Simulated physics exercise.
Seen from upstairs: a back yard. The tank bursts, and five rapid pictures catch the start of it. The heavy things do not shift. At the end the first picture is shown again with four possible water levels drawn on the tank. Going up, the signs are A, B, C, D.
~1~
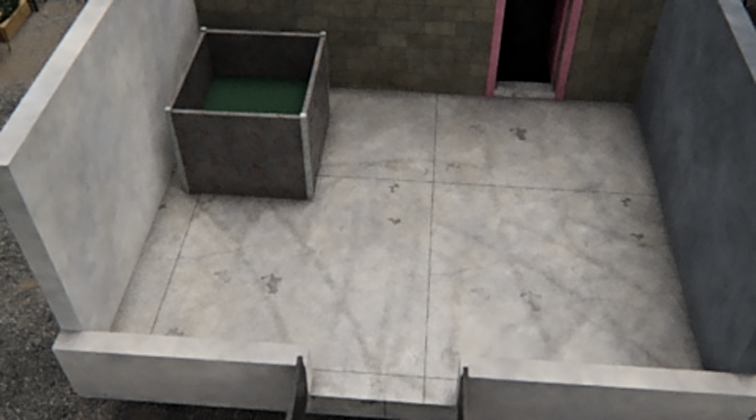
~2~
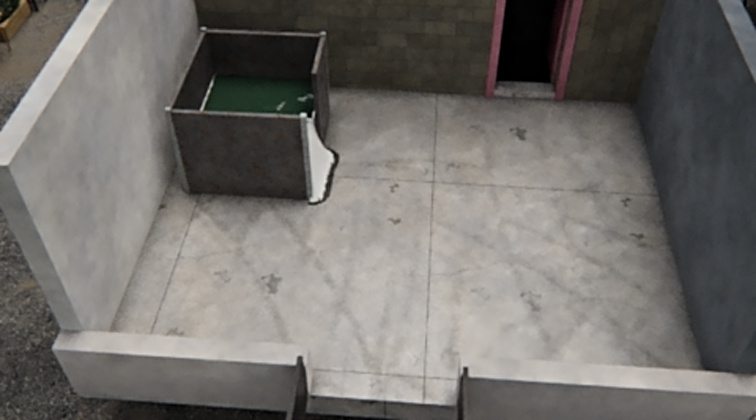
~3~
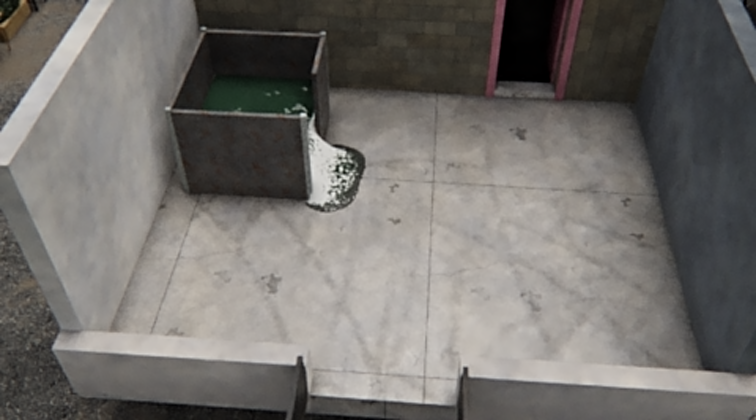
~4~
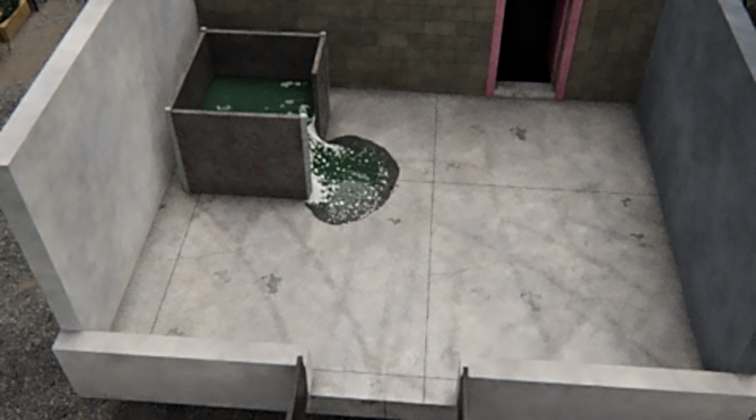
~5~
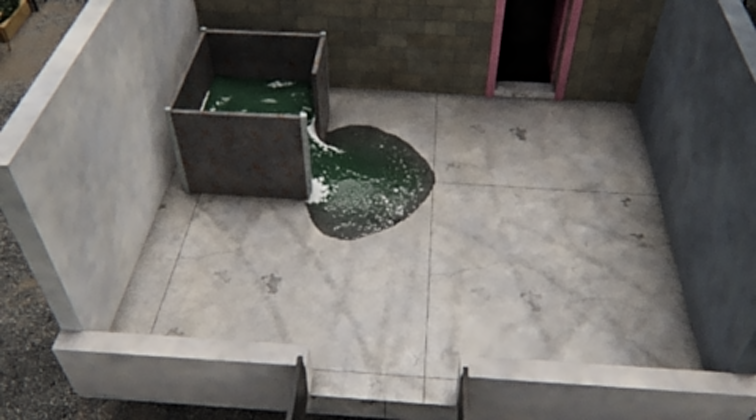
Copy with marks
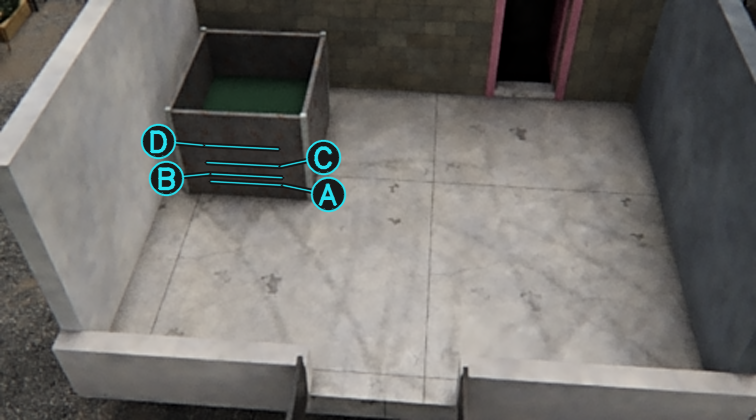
Green water sits still in a dark, square tank at the back left of a walled concrete yard, near a pink doorway. The tank's right side gives way and water pours out in a white, foamy rush, then spreads rightward and forward across the pale floor in a widening, rounded dark green pool.
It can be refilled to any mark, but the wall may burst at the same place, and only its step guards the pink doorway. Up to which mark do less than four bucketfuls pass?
D.
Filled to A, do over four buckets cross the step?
No, not at all.
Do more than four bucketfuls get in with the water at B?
No, that is safe.
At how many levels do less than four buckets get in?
All of them.
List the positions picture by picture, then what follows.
Water in the tank at rest, its middle at (256, 114); foot of the pink doorway at (524, 97); open gate at (384, 347), in the first frame.
In the second frame, 1 % of the ground under water, visible out to (318, 200).
In the third frame, 2 % of the ground under water, visible out to (357, 156).
In the fourth frame, 5 % of the ground under water, visible out to (391, 167).
In the fifth frame, 8 % of the ground under water, visible out to (427, 175).
In cyan, A at (246, 183); B at (245, 175); C at (243, 164); D at (240, 147); from the bottom up A, B, C, D.
For level A, nothing gets over.
For level B, nothing gets over.
For level C, nothing gets over.
For level D, a bucket or two gets in.
